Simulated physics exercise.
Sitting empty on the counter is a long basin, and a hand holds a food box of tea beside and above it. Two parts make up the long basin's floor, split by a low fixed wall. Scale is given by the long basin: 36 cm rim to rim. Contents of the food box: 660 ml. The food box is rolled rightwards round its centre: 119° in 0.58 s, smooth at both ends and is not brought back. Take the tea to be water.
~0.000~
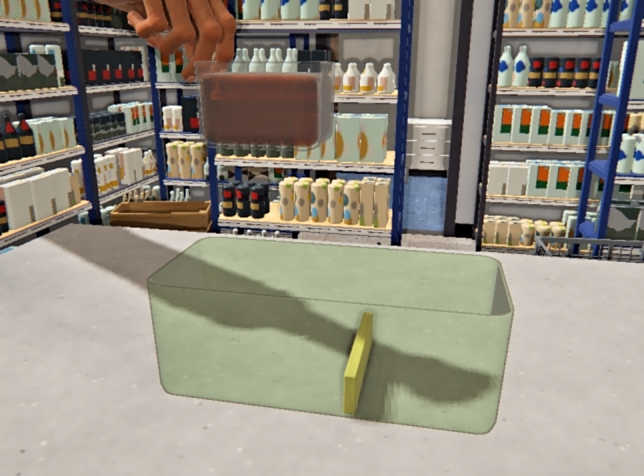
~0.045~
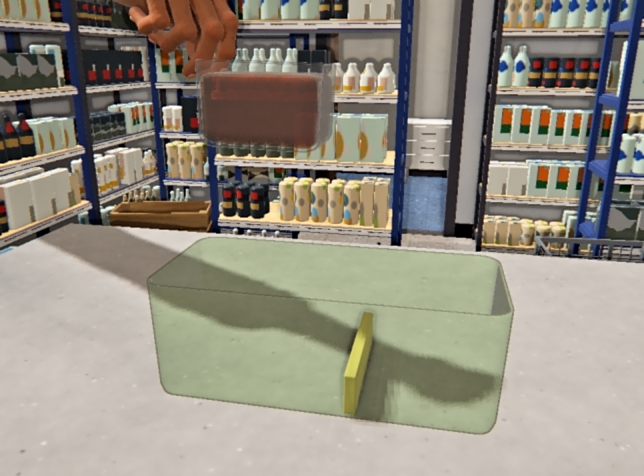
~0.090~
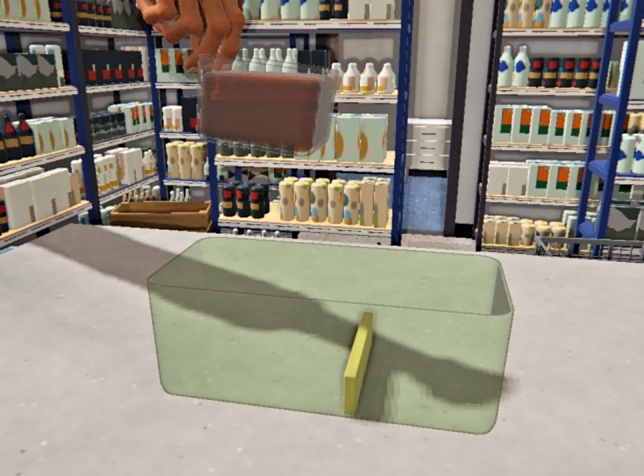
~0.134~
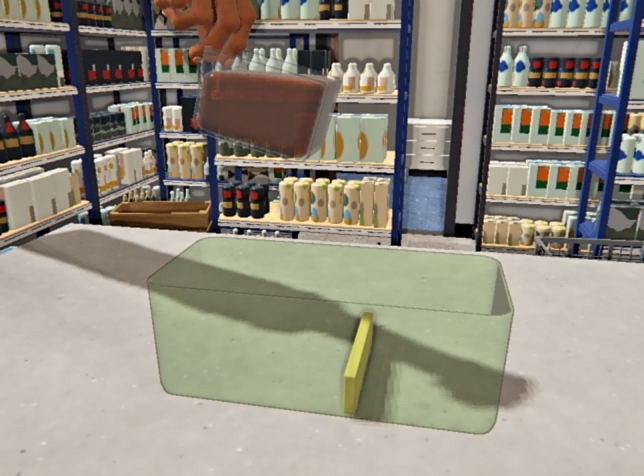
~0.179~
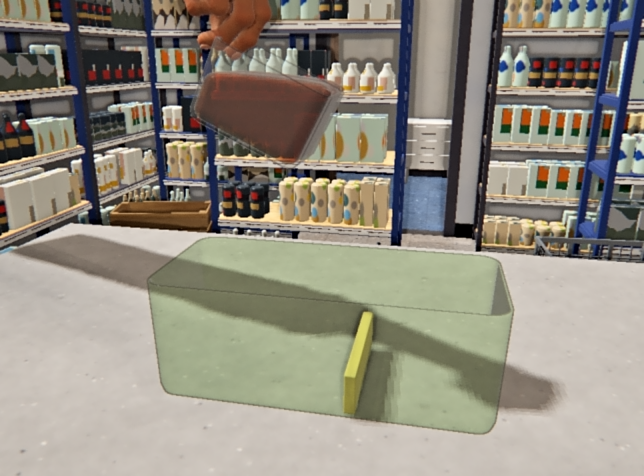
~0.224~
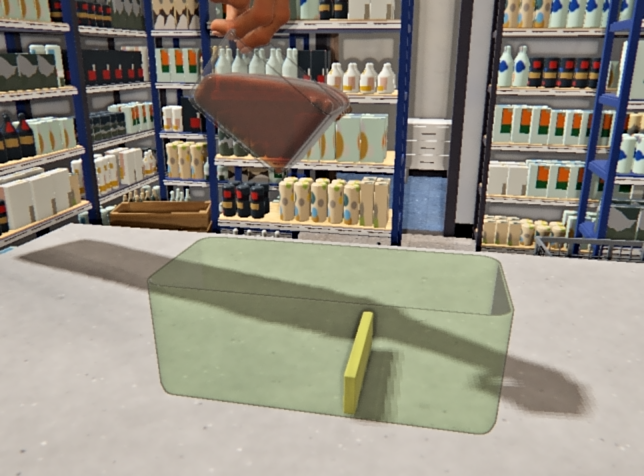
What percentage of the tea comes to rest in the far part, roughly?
67 %.
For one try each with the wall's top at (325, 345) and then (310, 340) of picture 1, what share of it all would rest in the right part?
The first try gives 85 percent and the second 90 percent.
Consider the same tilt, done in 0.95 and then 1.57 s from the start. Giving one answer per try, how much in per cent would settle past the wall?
Roughly 75 per cent the first time and 80 per cent the second.
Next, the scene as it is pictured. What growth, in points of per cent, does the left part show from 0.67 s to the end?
Change: Approx. 10 %.
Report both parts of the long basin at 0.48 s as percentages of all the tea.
1 per cent left and 32 right, roughly.
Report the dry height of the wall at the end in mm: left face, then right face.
About 38 mm left, about 22 mm right.
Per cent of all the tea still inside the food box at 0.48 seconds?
18 %.
Then, 0.48 s in, the tilt is 111° and 17 per cent is still to pour, 1 is left of the wall and 31 right of it.
Then, 0.67 s in, the tilt is 119° and 1 per cent is still to pour, 19 is left of the wall and 72 right of it.
Then, 0.87 s in, the tilt is 119° and 0 per cent is still to pour, 30 is left of the wall and 67 right of it.
Then, 1.08 s in, the tilt is 119° and 0 per cent is still to pour, 30 is left of the wall and 67 right of it.
Finally, 30 per cent lies left of the wall, 67 right of it and 3 outside.
